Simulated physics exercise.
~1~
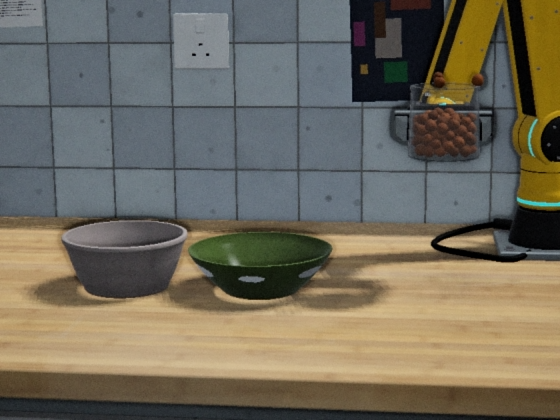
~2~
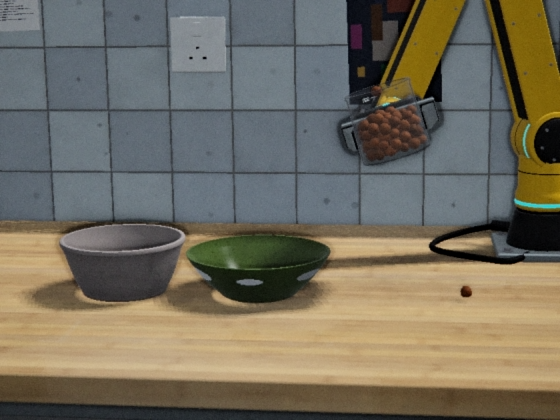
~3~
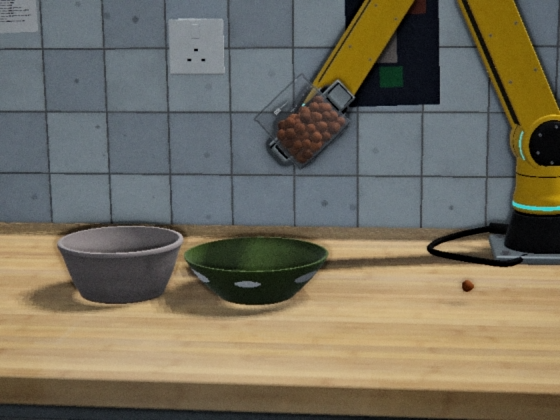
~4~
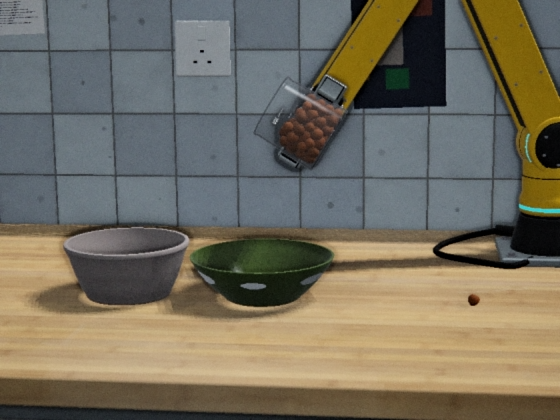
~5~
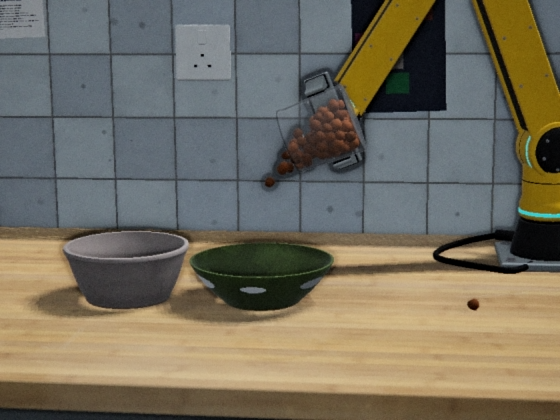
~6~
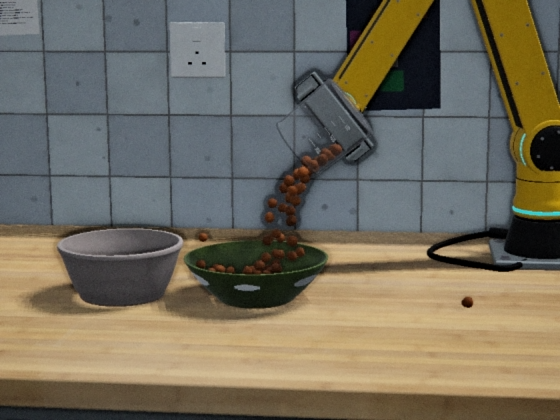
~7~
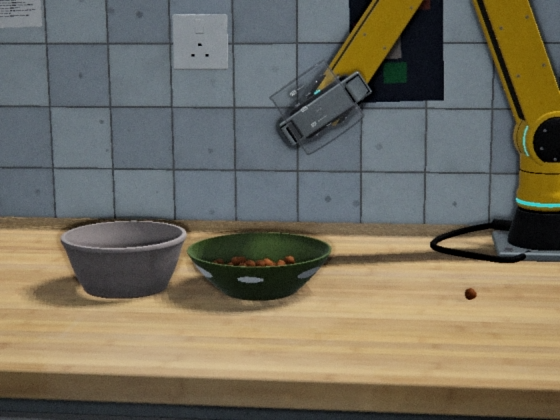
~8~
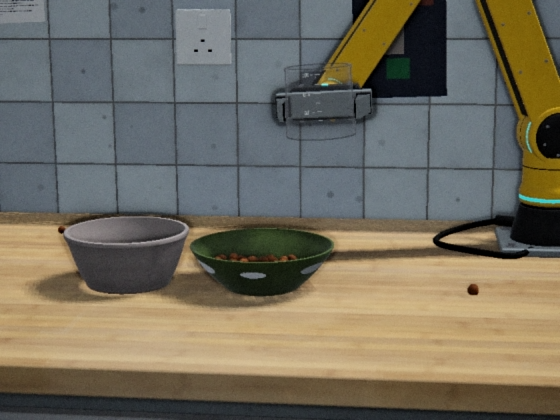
Yellow robot arm moving left and tipping a clear beaker of hazelnuts into a green bowl, then righting it, with a stray nut left on the table.
